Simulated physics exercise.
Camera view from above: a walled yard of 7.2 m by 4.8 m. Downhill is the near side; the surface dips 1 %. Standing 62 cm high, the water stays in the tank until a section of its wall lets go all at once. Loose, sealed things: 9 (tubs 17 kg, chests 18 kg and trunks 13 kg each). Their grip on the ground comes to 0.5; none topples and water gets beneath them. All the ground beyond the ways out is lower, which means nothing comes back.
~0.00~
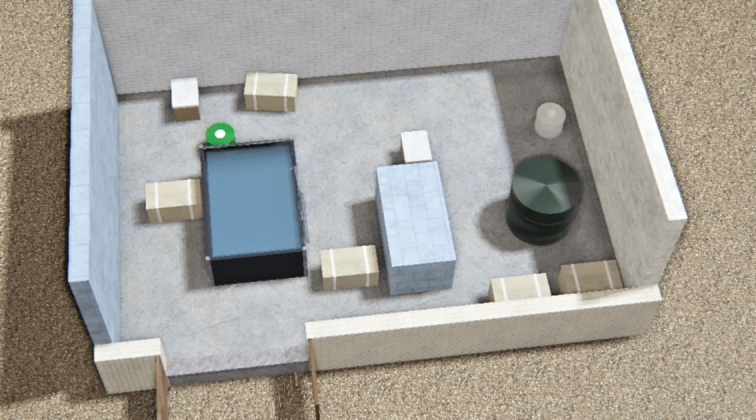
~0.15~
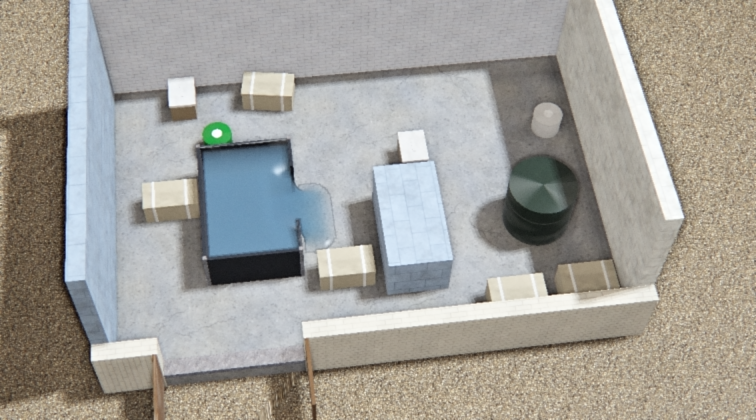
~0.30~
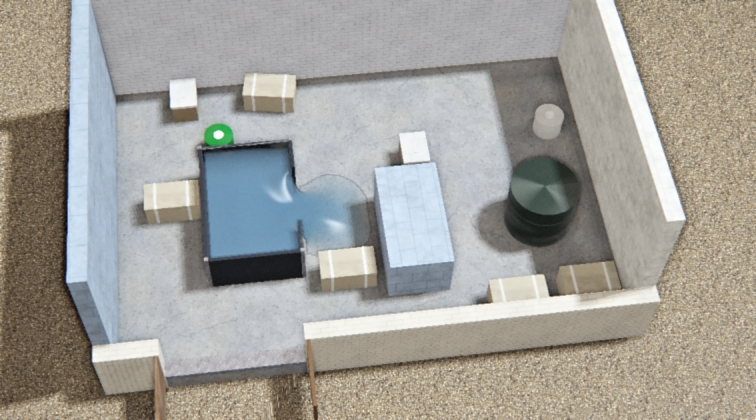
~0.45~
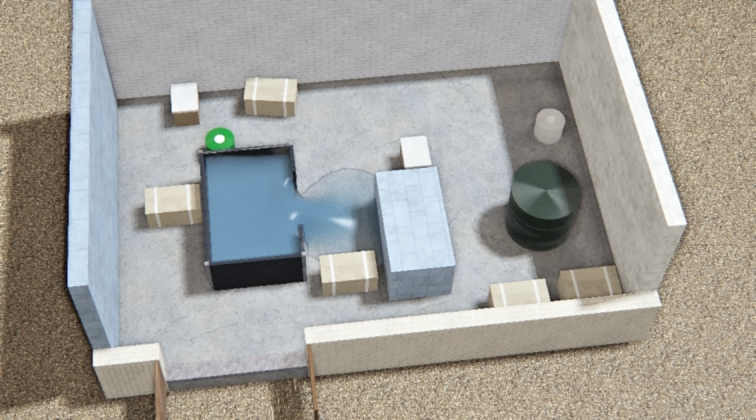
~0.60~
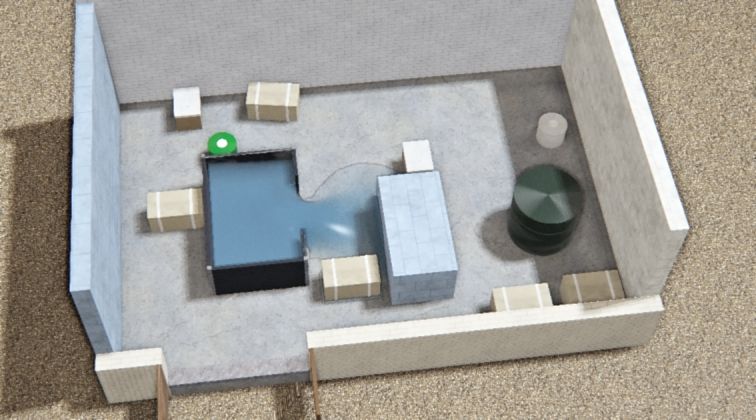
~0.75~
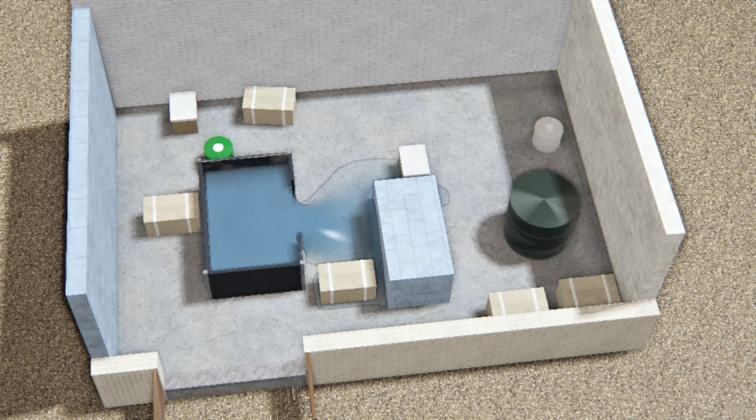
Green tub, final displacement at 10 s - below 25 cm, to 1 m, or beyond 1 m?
It comes to rest near its start.
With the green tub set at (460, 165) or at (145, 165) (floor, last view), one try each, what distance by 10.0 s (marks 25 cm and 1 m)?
Well, it is shoved partway on the first try and scarcely moves on the second.
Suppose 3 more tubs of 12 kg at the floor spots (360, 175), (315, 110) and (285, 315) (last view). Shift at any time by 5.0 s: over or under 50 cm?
Note, same order as listed: Beyond the limit, inside the limit, beyond the limit.
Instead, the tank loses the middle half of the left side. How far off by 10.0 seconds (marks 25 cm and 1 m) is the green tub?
Had it gone that way, the green tub would sit tight.
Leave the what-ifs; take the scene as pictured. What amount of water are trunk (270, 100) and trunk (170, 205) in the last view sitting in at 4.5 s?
Close to 3 and 0 centimetres.
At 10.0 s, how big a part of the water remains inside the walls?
Roughly 90 percent.
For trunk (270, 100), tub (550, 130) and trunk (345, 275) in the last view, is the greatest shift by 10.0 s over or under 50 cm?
Results in listed order: Falls short / falls short / exceeds.
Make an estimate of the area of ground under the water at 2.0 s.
Some 15 m2 of it.
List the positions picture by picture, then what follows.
The first frame shows the green tub at (220, 134), on the bottom; water covers 2.5 m2; 0 of 9 have shifted.
The second frame shows the green tub at (217, 134), on the bottom; 3.1 m2 under water; 0 of 9 have shifted.
The third frame shows the green tub at (218, 135) rests on the ground; water covers 3.8 m2; 0 of 9 have shifted.
The fourth frame shows the green tub at (220, 139) rests on the ground; 4.4 m2 under water; 0 of 9 have shifted.
The fifth frame shows the green tub at (222, 143), on the bottom; 4.8 m2 under water; 0 of 9 have shifted.
The sixth frame shows the green tub at (218, 148), on the bottom; water covers 5.2 m2; 0 of 9 have shifted.
After 2.0 s the green tub is near (218, 148), 0.0 m from its start, aground; 0 of 9 are out; 0 afloat.
After 4.5 s the green tub is near (218, 148), 0.0 m from its start, aground; 0 of 9 are out; 2 afloat.
After 7.0 s the green tub is near (218, 148), 0.0 m from its start, aground; 0 of 9 are out; 3 afloat.
After 10.0 s the green tub is near (218, 148), 0.0 m from its start, aground; 0 of 9 are out; 3 afloat.
